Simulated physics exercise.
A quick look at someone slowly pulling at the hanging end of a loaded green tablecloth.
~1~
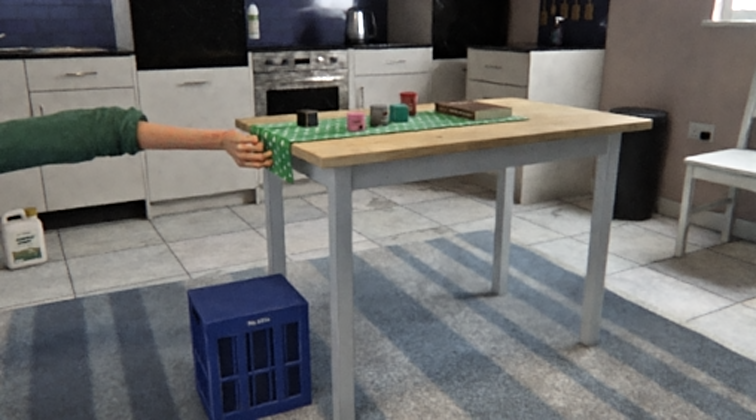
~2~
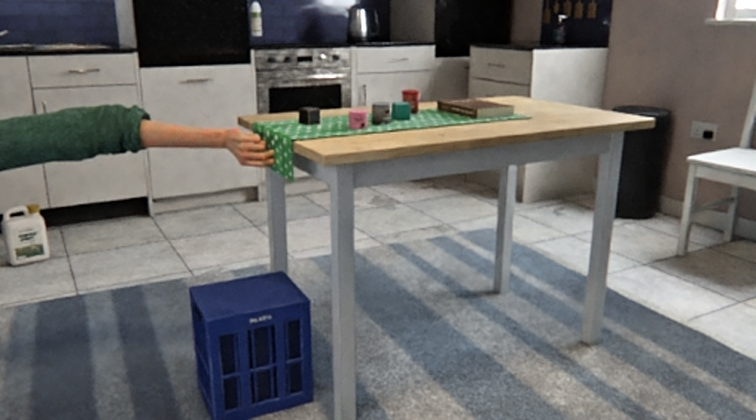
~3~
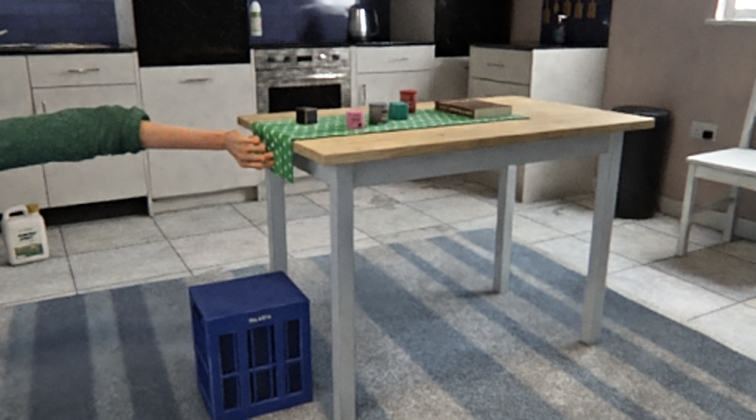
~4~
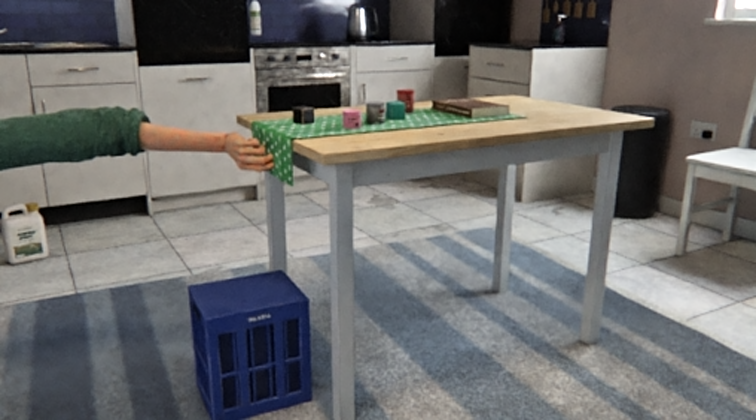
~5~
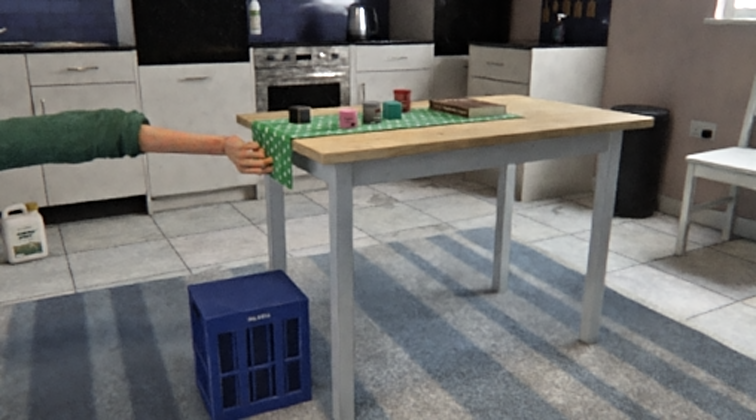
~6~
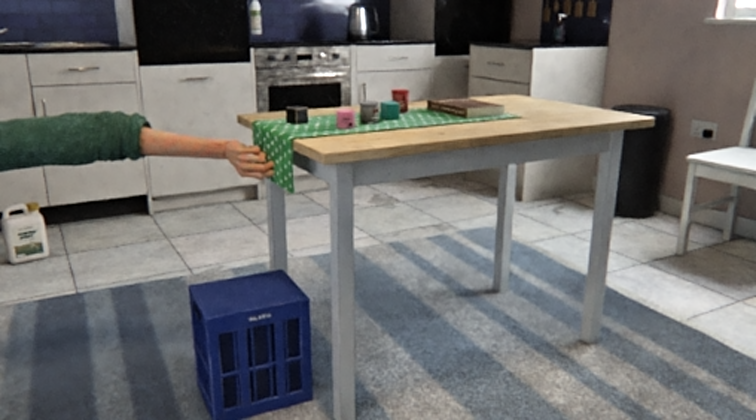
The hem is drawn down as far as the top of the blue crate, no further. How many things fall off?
The count of fallen things is three.
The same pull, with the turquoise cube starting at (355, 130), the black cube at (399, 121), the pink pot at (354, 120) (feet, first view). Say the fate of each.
The turquoise cube falls, the black cube survives, the pink pot falls.
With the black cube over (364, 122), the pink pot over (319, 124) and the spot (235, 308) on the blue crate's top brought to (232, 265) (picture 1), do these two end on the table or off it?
The black cube keeps its place on top, the pink pot tumbles off.
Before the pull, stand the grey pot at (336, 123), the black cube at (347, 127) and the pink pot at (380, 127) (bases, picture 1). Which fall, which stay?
The grey pot goes over; the black cube falls; the pink pot comes down.
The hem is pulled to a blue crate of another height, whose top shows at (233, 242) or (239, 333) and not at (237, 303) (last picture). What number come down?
It would be 1 and 4.
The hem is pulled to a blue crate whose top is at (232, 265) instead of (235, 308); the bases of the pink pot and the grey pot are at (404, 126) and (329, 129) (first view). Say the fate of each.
The pink pot holds on; the grey pot drops off.
Early on, hem near (273, 217); black cube gone.
Midway, hem near (273, 261); black cube and pink pot gone.
Near the end, hem on the crate; black cube, pink pot and grey pot gone.
Finally, hem on the crate; black cube, pink pot and grey pot gone. It carries off three.
